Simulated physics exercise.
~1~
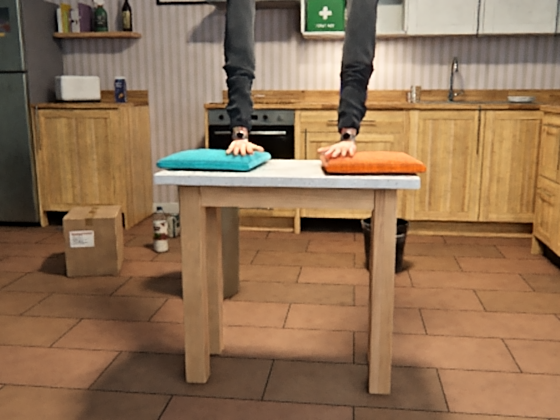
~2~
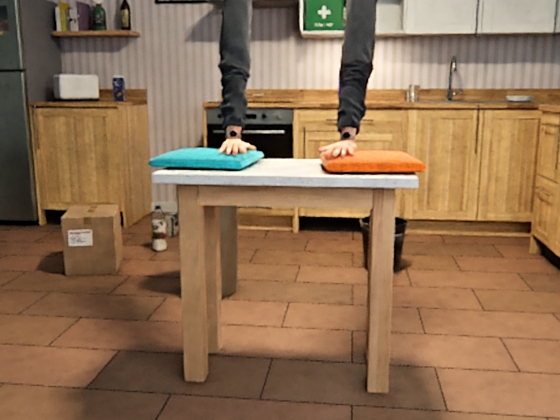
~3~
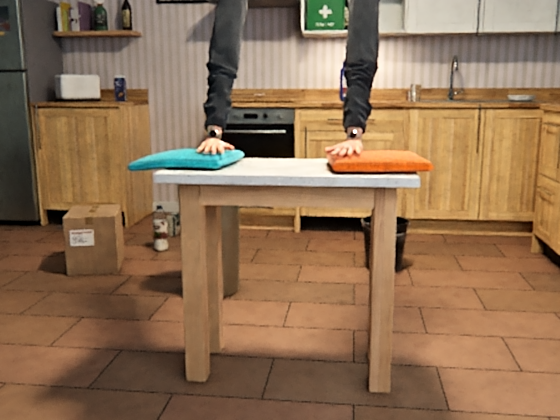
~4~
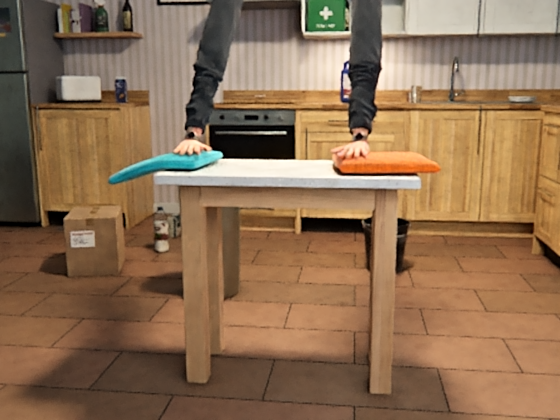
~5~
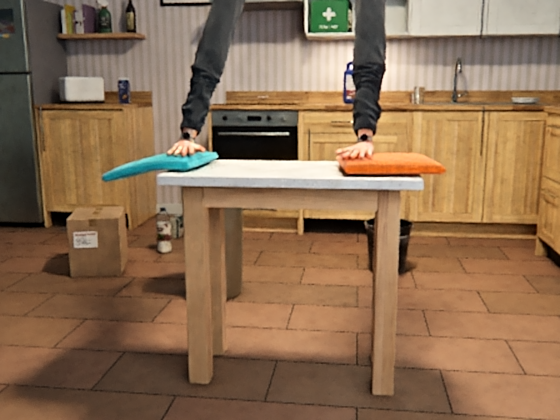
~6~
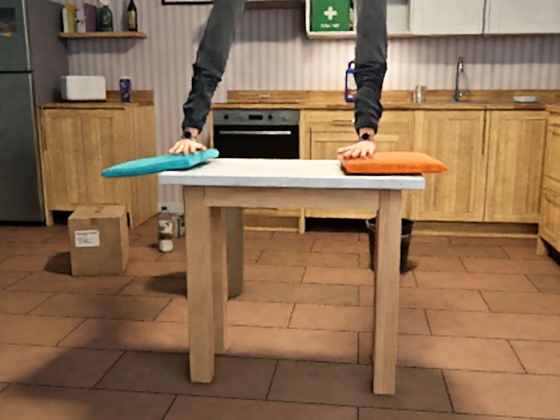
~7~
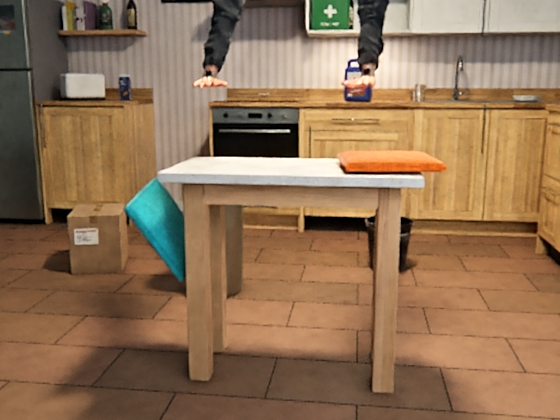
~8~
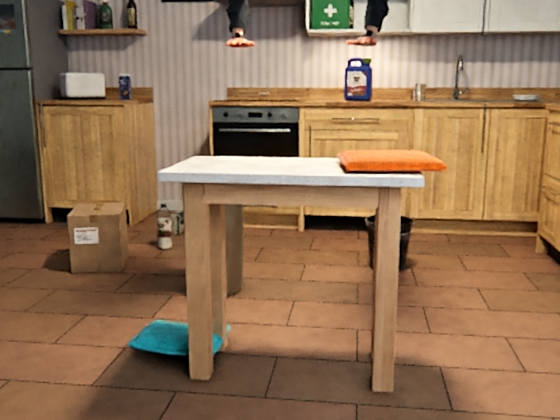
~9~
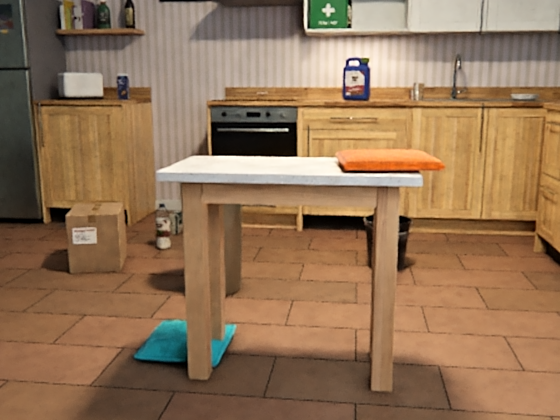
In the video, two hands push a turquoise seat pad and an orange seat pad outward toward opposite ends of a side table in a kitchen. Once the hands lift away, the turquoise pad tips off the left end and lands on the floor, while the orange pad stays on top.
